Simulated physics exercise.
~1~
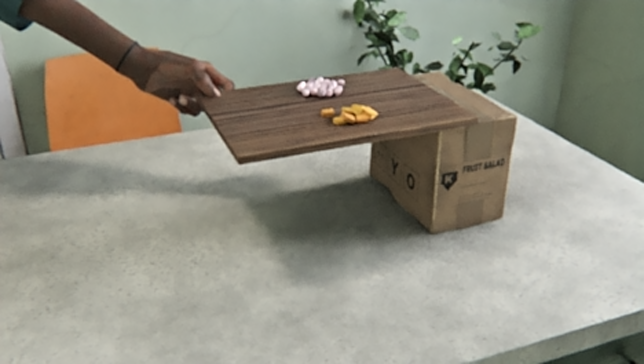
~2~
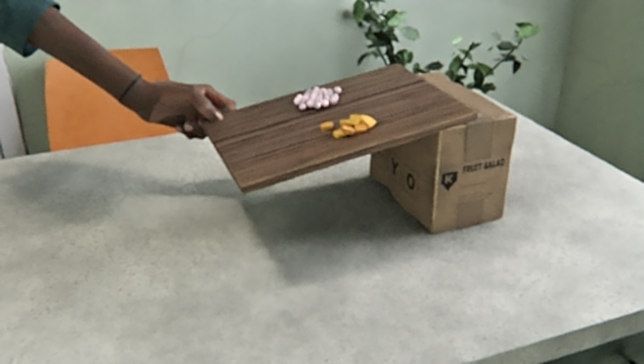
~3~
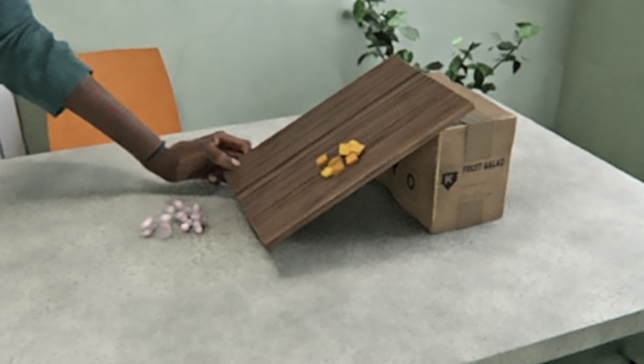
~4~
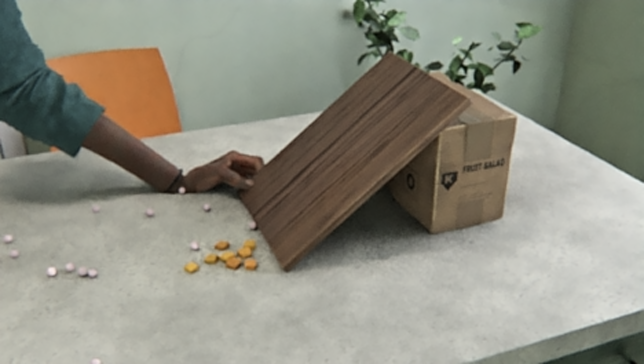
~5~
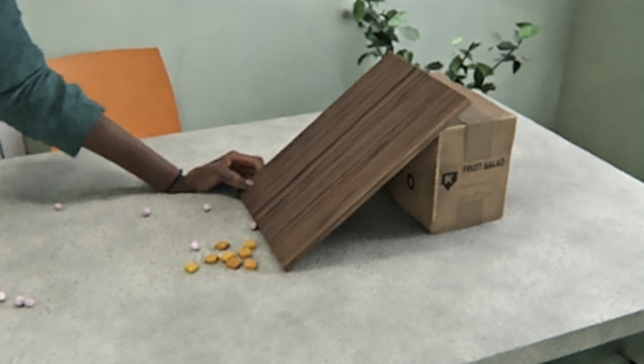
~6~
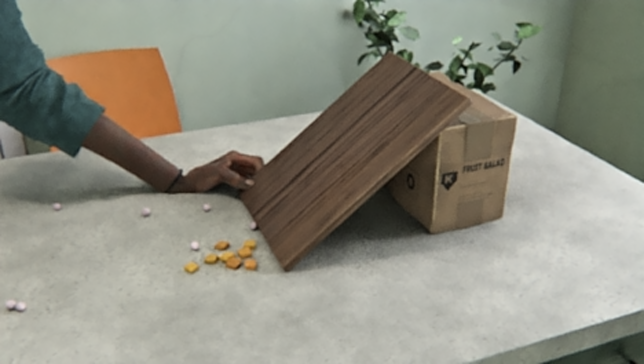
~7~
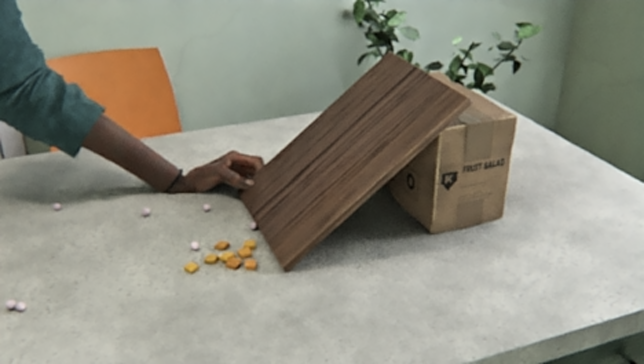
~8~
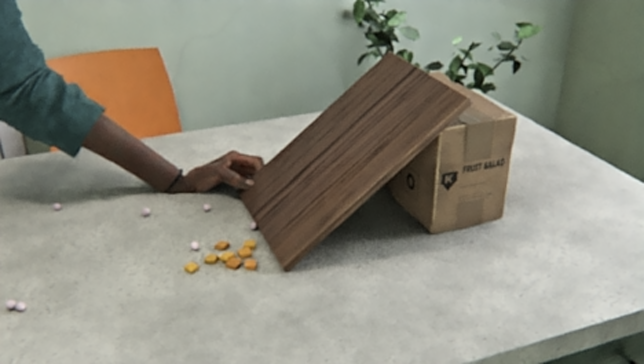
We see a hand lower one end of a wooden board propped on a cardboard box, until small pinkish pieces slide off and scatter leftward across the gray table, followed by orange chunks that settle in a cluster near the board's lower edge, the pinkish ones lying farther out.
